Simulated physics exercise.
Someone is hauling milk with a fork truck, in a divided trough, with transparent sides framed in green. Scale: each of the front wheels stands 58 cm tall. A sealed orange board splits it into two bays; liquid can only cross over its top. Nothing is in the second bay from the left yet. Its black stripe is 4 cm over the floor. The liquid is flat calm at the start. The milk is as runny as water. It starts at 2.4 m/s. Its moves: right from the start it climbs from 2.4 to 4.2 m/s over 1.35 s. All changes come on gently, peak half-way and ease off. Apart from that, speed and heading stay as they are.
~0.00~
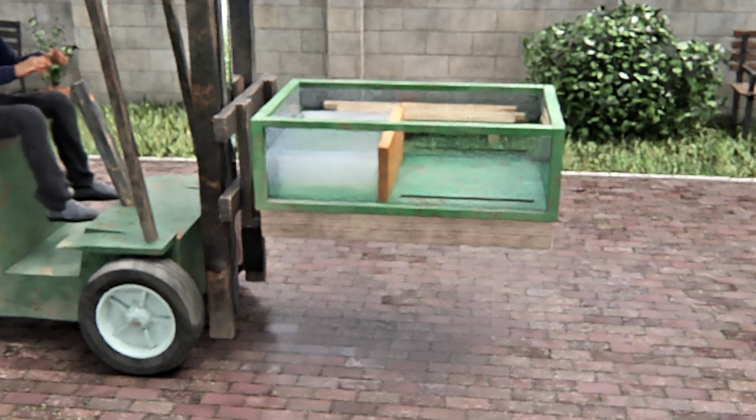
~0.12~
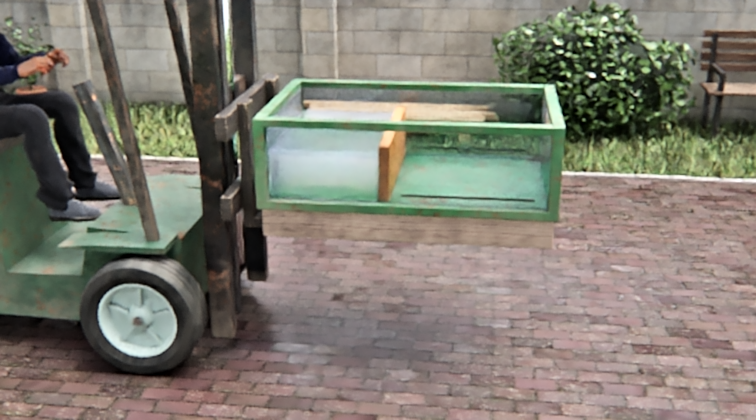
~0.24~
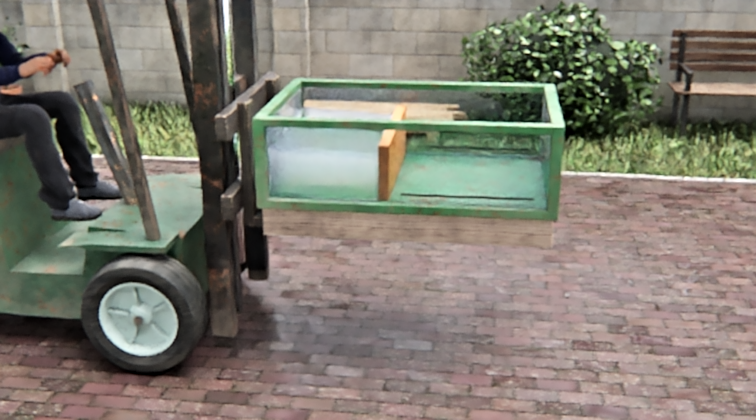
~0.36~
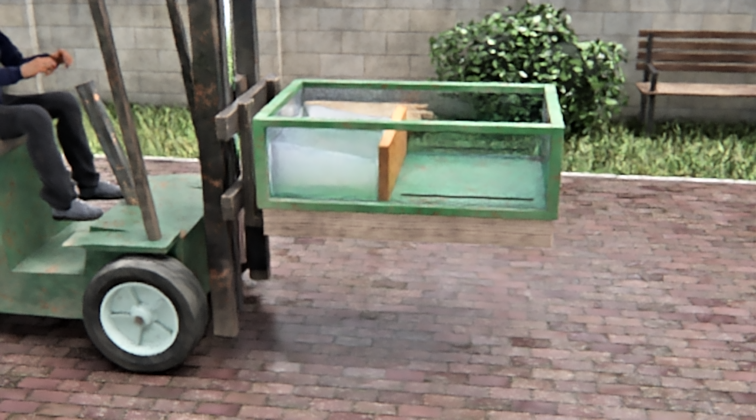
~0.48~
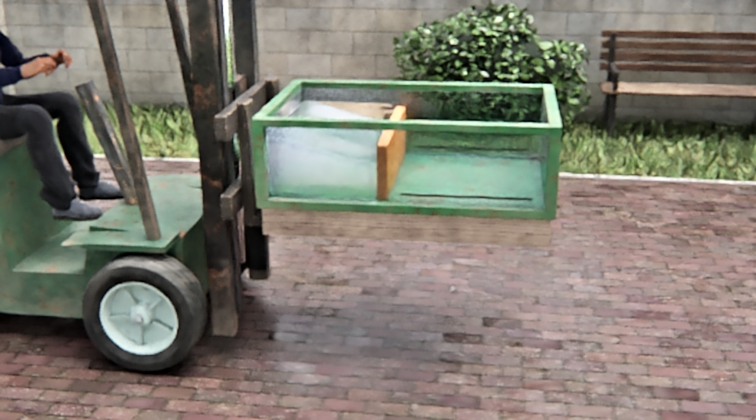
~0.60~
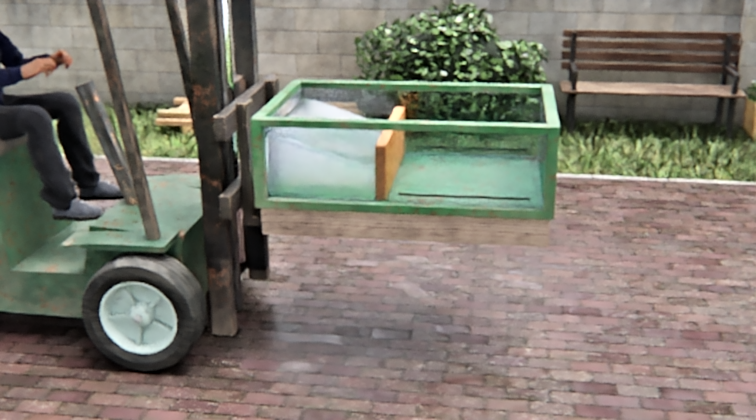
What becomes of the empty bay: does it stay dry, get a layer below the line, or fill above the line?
It ends dry.
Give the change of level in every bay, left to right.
In cm: 0, 0.
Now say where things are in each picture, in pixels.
The first frame shows bays from the left stand at (330, 147), dry; board top at (383, 148); the front is on the right, levels are read along the near wall; a wheel hub at (132, 326).
The second frame shows bays from the left stand at (331, 147), dry.
The third frame shows bays from the left stand at (331, 146), dry.
The fourth frame shows bays from the left stand at (331, 147), dry.
The fifth frame shows bays from the left stand at (330, 148), dry.
The sixth frame shows bays from the left stand at (329, 148), dry; a wheel hub at (135, 322).
Then, 1.00 s in, left to right it is 23, 0 cm deep.
Then, 1.40 s in, left to right it is 23, 0 cm deep.
Then, 1.90 s in, left to right it is 23, 0 cm deep.
Then, 4.34 s in, left to right it is 23, 0 cm deep.
